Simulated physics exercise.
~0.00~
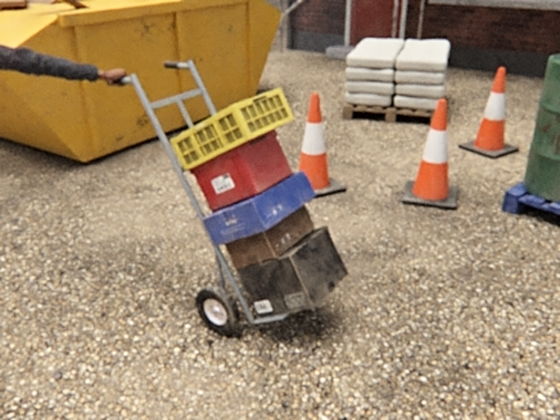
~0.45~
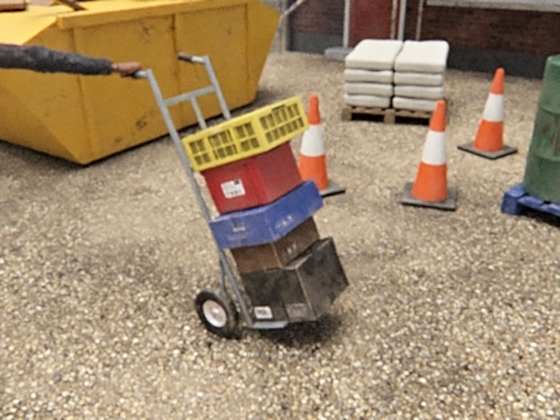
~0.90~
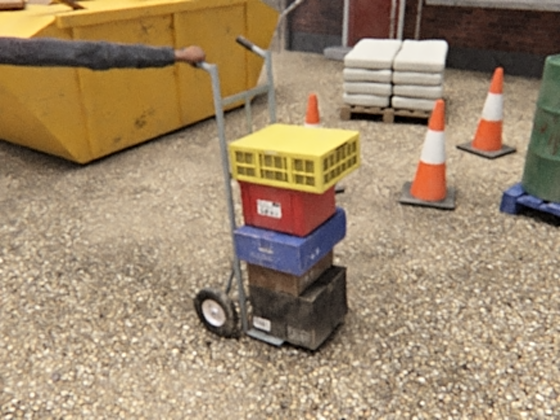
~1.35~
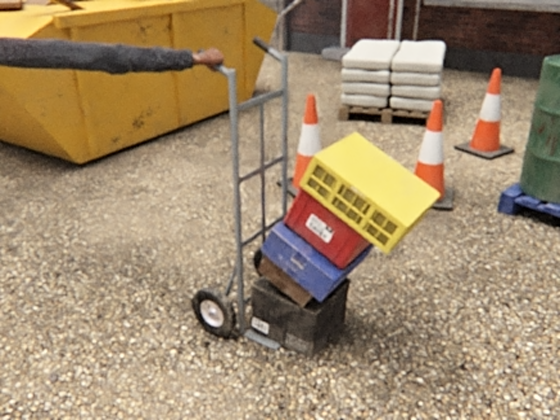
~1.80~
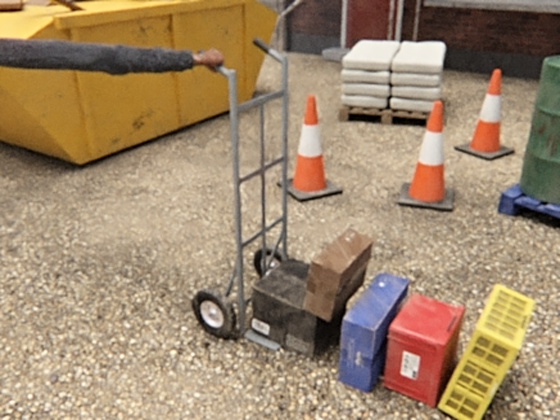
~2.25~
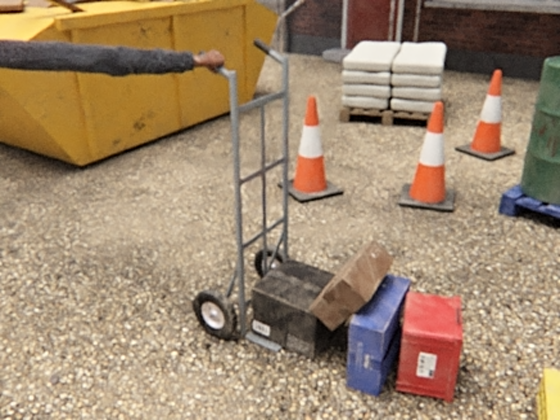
On a gravel yard seen from slightly above, an arm reaching in from the left holds a grey sack truck stacked with a black box, a brown box, a blue parcel, a red tote and a yellow crate. A yellow skip, orange cones and pale stacked bags stand behind. The hand swings the tilted truck upright, and the stack leans to the right. The crate, tote and parcel topple off onto the gravel, and the brown box tips over. Finally, the crate lies at the right edge, the brown box leans beside the black box, and the truck stands held upright.
